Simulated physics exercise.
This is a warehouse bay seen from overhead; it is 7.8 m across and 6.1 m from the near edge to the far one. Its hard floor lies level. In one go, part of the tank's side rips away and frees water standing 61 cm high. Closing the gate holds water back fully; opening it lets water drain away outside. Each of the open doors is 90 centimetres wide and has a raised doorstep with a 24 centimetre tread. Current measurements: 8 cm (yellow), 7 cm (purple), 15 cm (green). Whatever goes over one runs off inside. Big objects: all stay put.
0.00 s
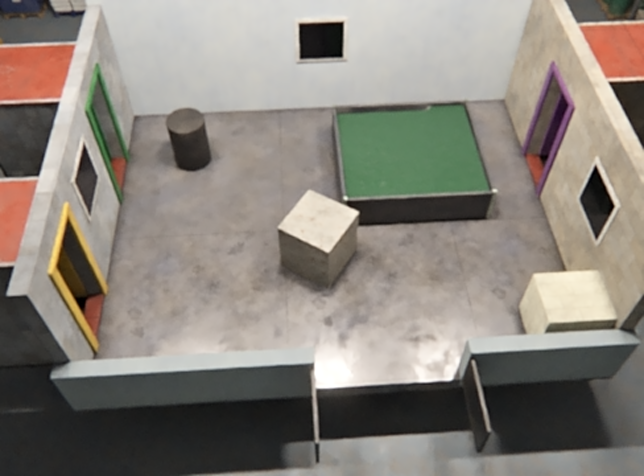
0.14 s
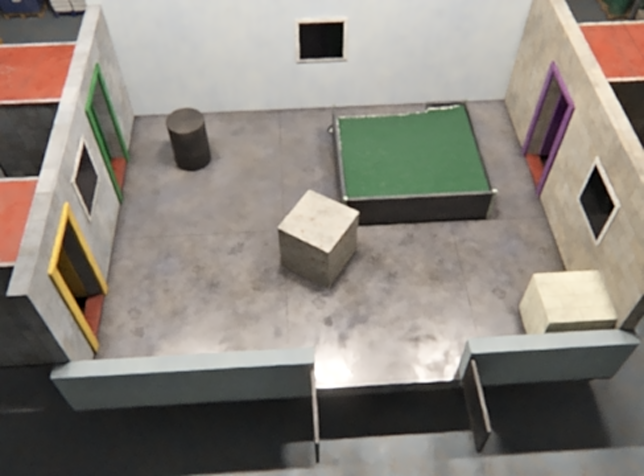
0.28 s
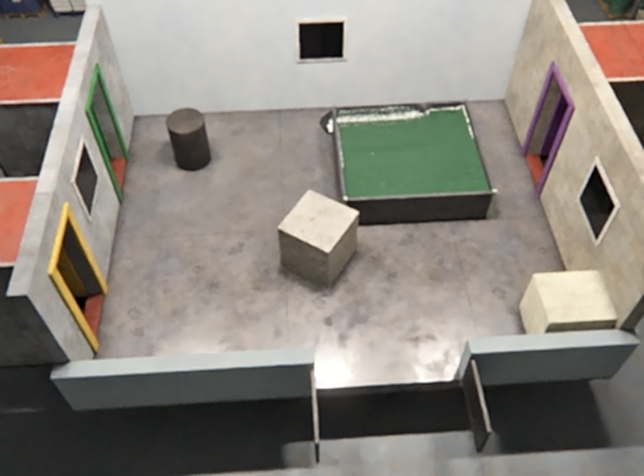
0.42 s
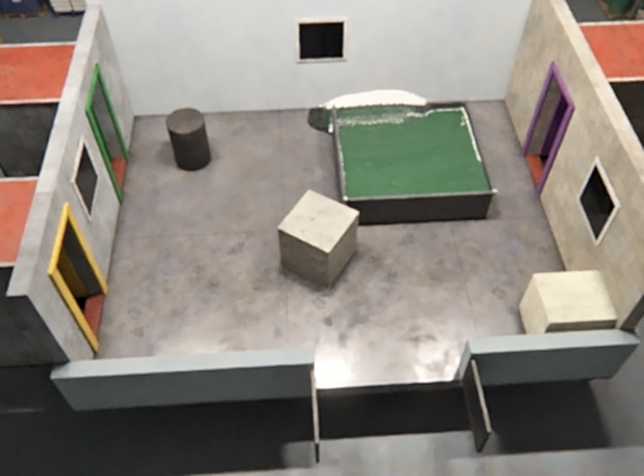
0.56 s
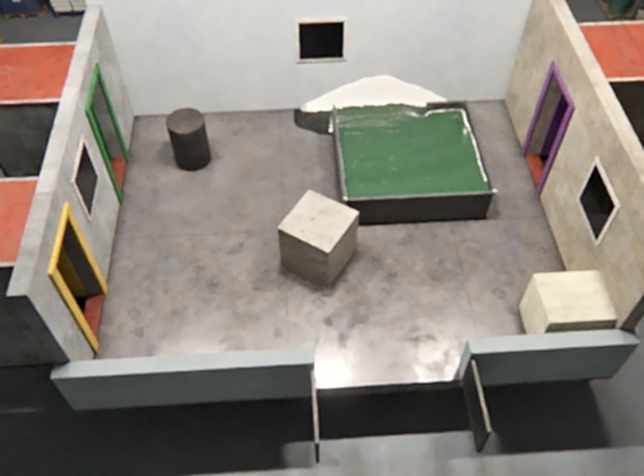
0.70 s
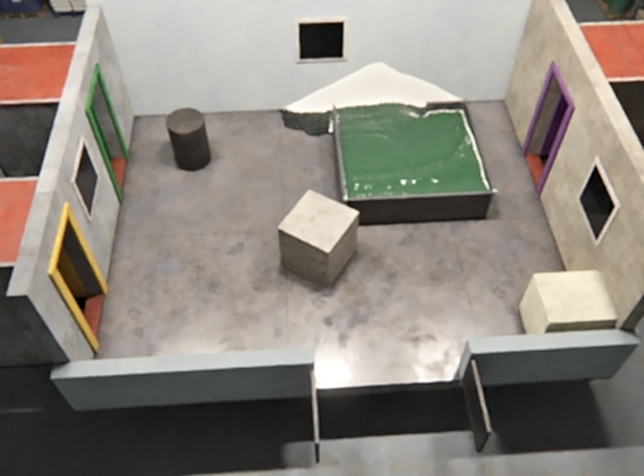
A warehouse bay with a level grey floor is seen from overhead by a still camera. A dark-sided tank of green water sits toward the back right, with a pale block near the middle, a dark cylinder at left, green and yellow doorways on the left and a purple one on the right. Water bursts from the tank's far side, whitening and fanning out against the back wall, while the green surface turns ripply.
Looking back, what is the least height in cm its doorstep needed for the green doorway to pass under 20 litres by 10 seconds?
Some 7.5 cm would have done it.
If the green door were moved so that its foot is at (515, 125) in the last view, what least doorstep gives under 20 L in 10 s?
Roughly 28 cm.
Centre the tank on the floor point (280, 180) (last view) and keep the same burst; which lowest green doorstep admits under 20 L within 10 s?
About 11.5 centimetres.
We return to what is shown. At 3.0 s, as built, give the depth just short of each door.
Lab note, cm: Yellow 0; purple 9; green 9.
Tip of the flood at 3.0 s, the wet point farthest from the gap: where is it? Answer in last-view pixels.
At about (113, 244).
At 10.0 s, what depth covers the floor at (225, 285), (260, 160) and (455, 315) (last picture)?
Approx. 6 / 1 / 4 cm.
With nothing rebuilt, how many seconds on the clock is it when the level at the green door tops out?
Approximately 4.5 s.
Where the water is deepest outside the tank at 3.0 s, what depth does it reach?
Roughly 36 cm.
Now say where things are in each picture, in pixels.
The tank at (409, 150) is whole and still, 61 cm deep; the green door at (110, 141) is dry, in the first picture.
Water pours out on the far side and has run 0.3 m, to a hidden place; about 9 cm deep outside, 61 cm at the back, in the second picture.
The front is at a hidden place, 0.7 m from the gap on the far side; 1.4 m2 of floor is wet, 61 cm left at the back, in the third picture.
The gap is on the far side, the front 0.9 m out at a hidden place; the back of the tank holds 61 cm, in the fourth picture.
The gap is on the far side, the front 1.1 m out at a hidden place; the back of the tank holds 61 cm, in the fifth picture.
The gap is on the far side, the front 1.3 m out at a hidden place; the back of the tank holds 57 cm; the green door at (110, 141), 5.1 m from the gap, is still 3.6 m from the nearest water, in the sixth picture.
After 1.4 s water covers 15 % of the floor, deepest (51 cm) near (368, 110); it has not reached the green door.
After 3.0 s water covers 45 % of the floor, deepest (36 cm) near (495, 104); 9 cm at the green door, 0 litres in over its 15 cm doorstep.
After 10.0 s water covers 95 % of the floor, deepest (13 cm) near (542, 299); 6 cm at the green door, 0 litres in over its 15 cm doorstep.
At the green door as built, the water arrived by 2.5 s and peaked near 12 cm at 4.4 s.
With a doorstep of 6.5 cm, 28 litres would have come in within the 10 s; with 8.5 cm, 12 litres. So under 20 litres takes about 7.5 cm.
